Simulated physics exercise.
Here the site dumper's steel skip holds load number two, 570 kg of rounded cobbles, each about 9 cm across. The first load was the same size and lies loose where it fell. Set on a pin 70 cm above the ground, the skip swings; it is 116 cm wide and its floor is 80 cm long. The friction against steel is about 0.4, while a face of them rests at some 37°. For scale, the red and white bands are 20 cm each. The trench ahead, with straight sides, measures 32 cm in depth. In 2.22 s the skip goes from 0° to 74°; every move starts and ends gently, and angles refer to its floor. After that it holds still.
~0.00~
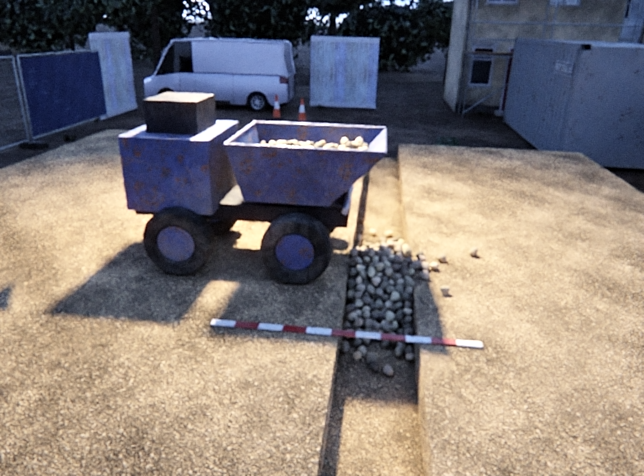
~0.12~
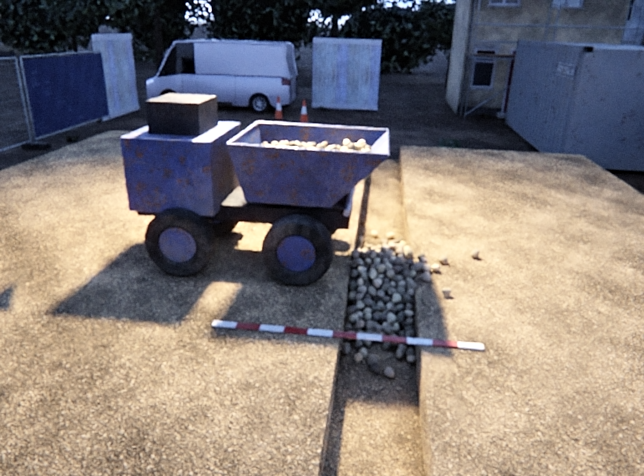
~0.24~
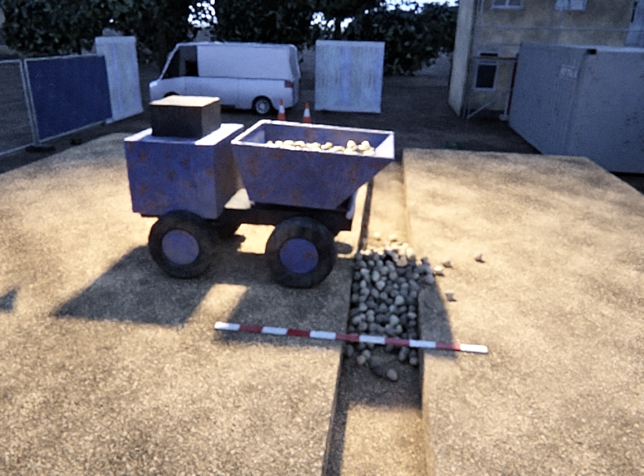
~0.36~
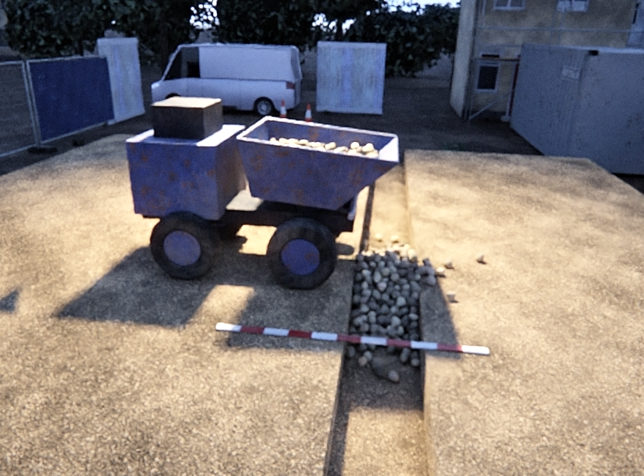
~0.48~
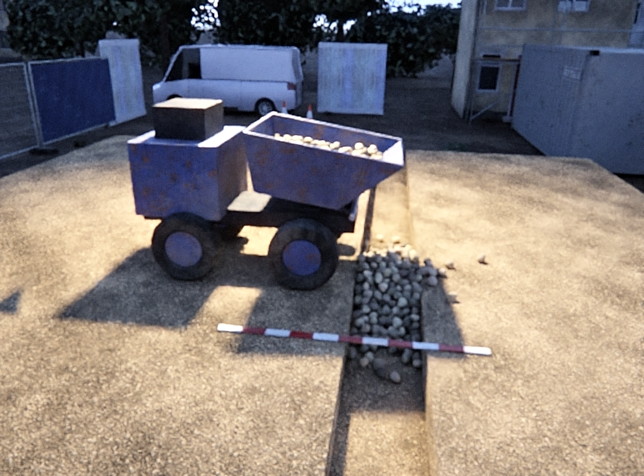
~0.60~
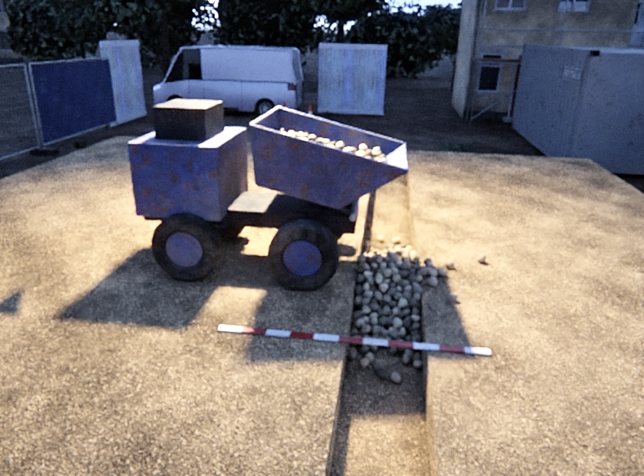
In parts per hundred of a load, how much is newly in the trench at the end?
Roughly 3 parts in a hundred.
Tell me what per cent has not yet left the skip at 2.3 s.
Held: Around 45 % of the load.
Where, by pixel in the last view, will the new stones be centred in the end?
The centre sits about (474, 270).
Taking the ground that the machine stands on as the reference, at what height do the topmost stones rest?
Looks like about 34 cm above the machine's ground.
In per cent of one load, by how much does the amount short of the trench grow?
Around 0 in a hundred.
After 1.7 s the floor is at 62°; in per cent of one load, 100 in the skip, 98 in the trench, 2 past the trench; the foremost stones are at (444, 271).
After 2.3 s the floor is at 74°; in per cent of one load, 44 in the skip, 99 in the trench, 57 past the trench; the foremost stones are at (528, 286).
After 2.7 s the floor is at 74°; in per cent of one load, 17 in the skip, 99 in the trench, 84 past the trench; the foremost stones are at (581, 290).
After 5.3 s the floor is at 74°; in per cent of one load, 0 in the skip, 101 in the trench, 99 past the trench; the foremost stones are at (634, 290). Net gain in the trench, 3.
